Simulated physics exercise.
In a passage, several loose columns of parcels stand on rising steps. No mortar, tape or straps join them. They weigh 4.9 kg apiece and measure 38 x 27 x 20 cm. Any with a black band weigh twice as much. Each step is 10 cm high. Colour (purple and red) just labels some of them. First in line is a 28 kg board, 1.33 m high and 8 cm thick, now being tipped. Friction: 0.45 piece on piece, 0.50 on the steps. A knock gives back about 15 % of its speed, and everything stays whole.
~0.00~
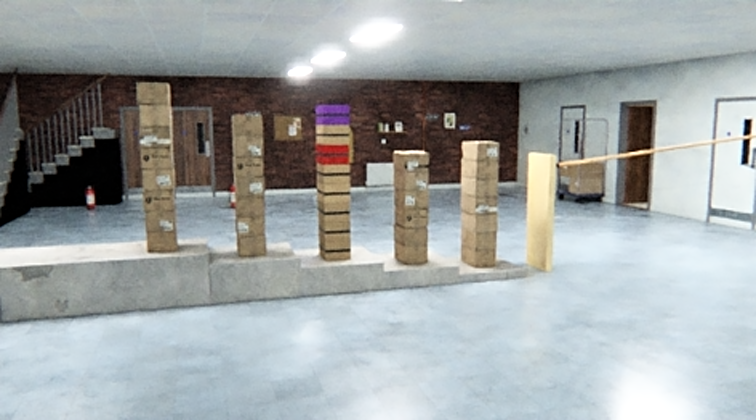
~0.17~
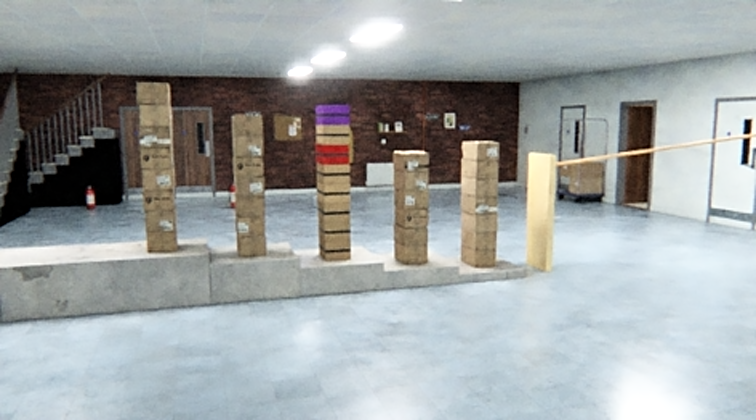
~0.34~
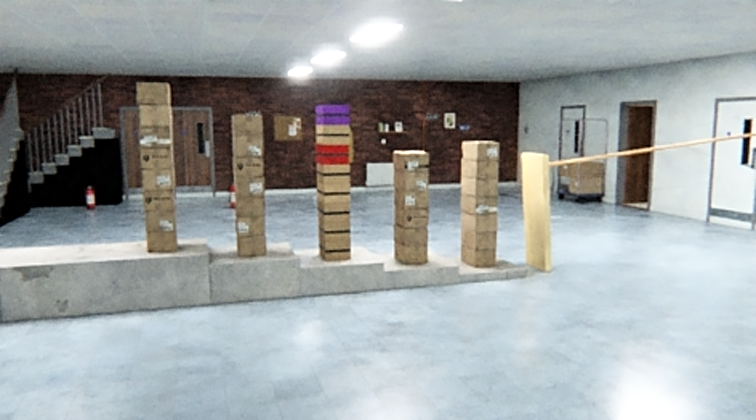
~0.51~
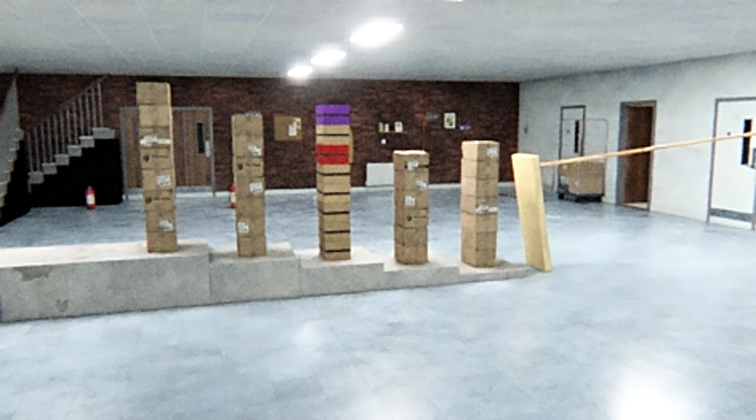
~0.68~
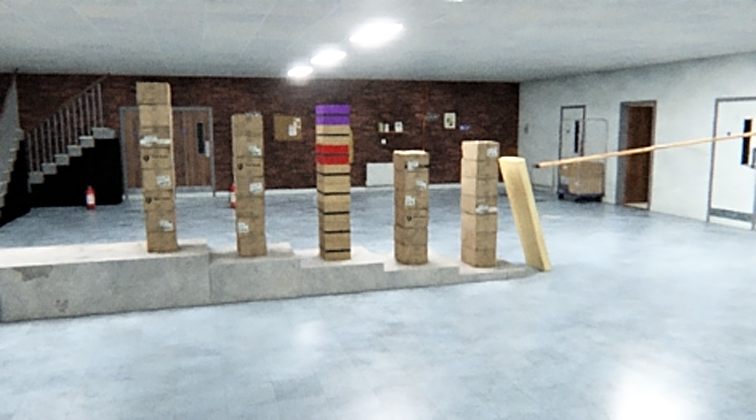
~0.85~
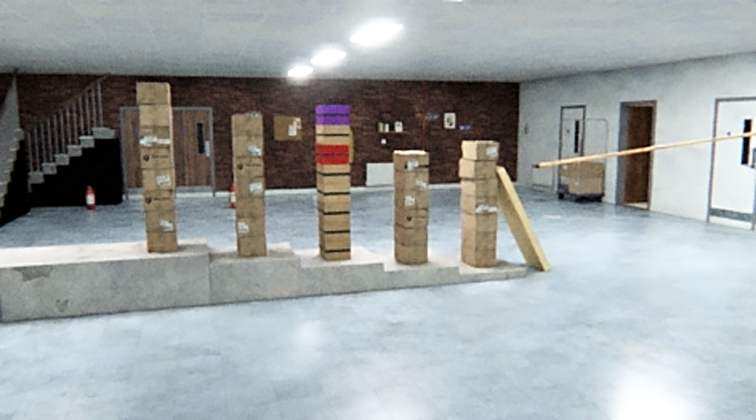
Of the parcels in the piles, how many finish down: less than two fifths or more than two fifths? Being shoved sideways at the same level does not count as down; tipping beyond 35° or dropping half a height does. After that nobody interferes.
The part is more than two fifths.
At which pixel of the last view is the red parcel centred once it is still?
At about (220, 203).
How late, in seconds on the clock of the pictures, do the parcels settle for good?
At about 5.0 s.
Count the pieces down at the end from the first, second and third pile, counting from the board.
First 7, second 6, third 8.
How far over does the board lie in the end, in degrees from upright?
About 65°.
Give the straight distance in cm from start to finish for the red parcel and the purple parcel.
Moved: Red 120, purple 200.
Around 1.70 s, board 55° from upright; 7 of the 36 parcels down.
Around 2.74 s, board 65° from upright; 13 of the 36 parcels down; red parcel tipped 22°; purple parcel tipped 19°, 6 cm lower.
Around 3.42 s, board 65° from upright; 28 of the 36 parcels down; red parcel tipped 44°, 47 cm lower; purple parcel tipped 31°, 54 cm lower.
Around 4.12 s, board 66° from upright; 35 of the 36 parcels down; red parcel tipped 48°, 47 cm lower; purple parcel tipped 48°, 87 cm lower.
Finally (5.3 s), board 66° from upright; 35 of the 36 parcels down; red parcel tipped 48°, 47 cm lower; purple parcel tipped 47°, 92 cm lower. That is 97 per cent. Seen by the last camera, middles, red parcel near (220, 203), purple parcel near (154, 212).
